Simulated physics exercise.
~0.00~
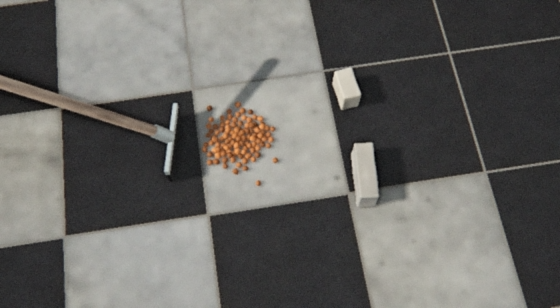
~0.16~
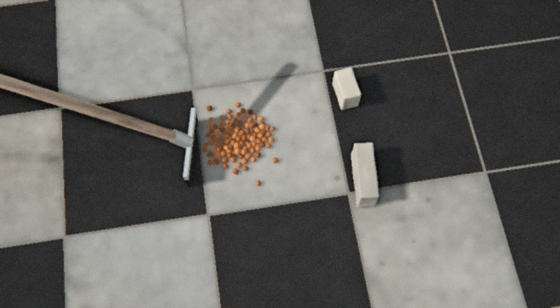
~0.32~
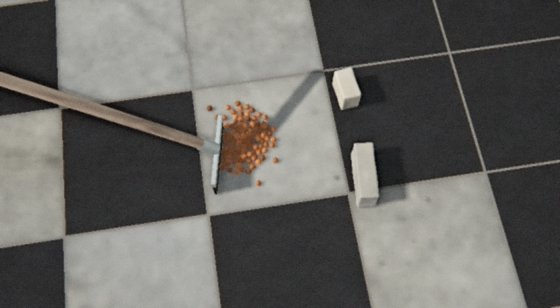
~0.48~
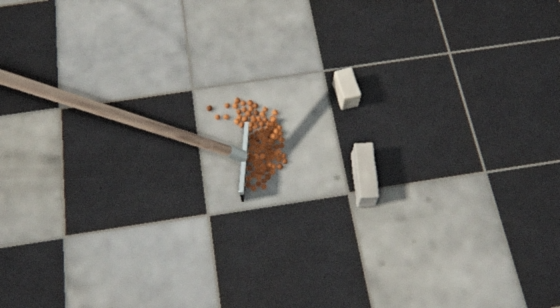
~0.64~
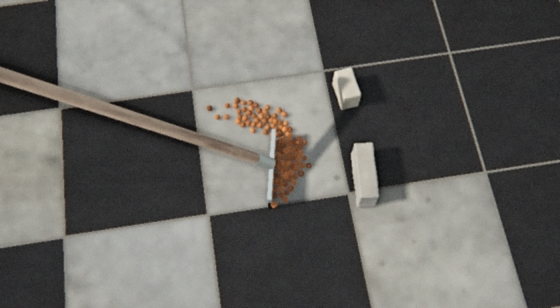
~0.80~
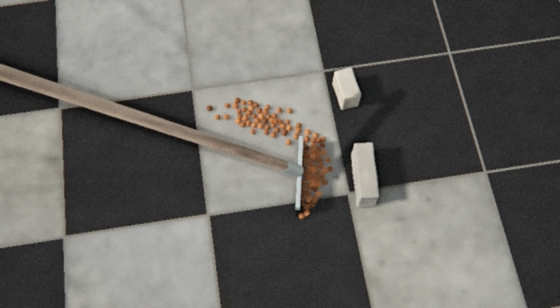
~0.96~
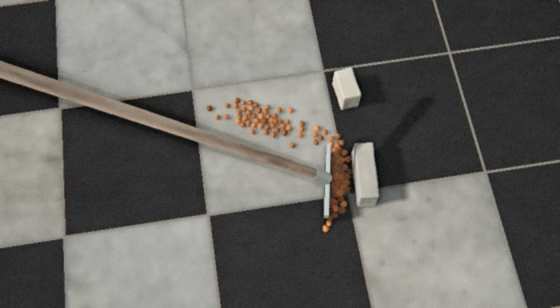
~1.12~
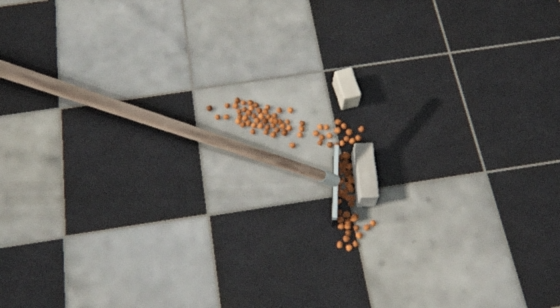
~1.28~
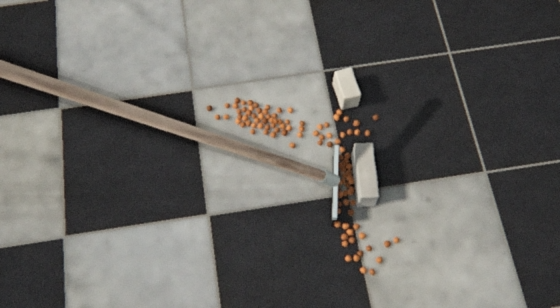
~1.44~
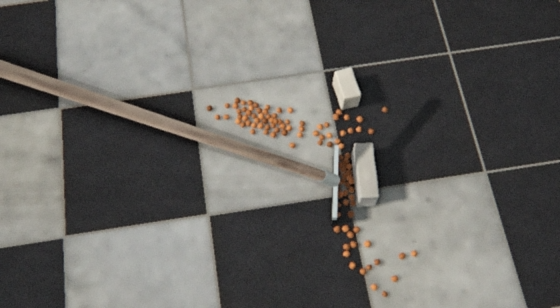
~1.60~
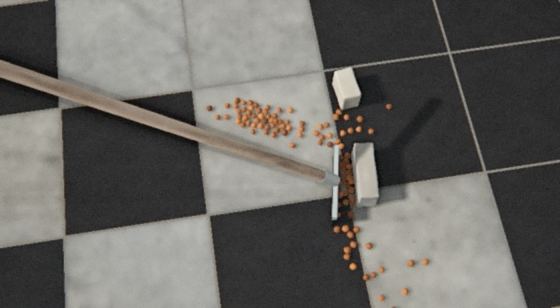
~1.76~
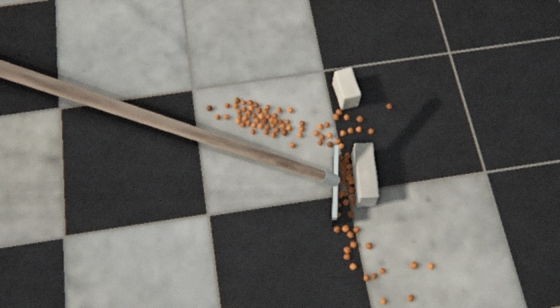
At first, a wooden-handled squeegee stands left of a loose pile of hazelnuts on a checkered floor, with two pale blocks to the right. The blade slides right into the pile and pushes part of it along, while many nuts slip past its upper end and stay behind in a trail. It carries the rest up to the near block, where they bunch between blade and block as the squeegee stops. Some nuts spill out around the lower end and roll across the light tile, while a few reach the gap. In the end, the squeegee rests there, with most nuts still before the blocks.
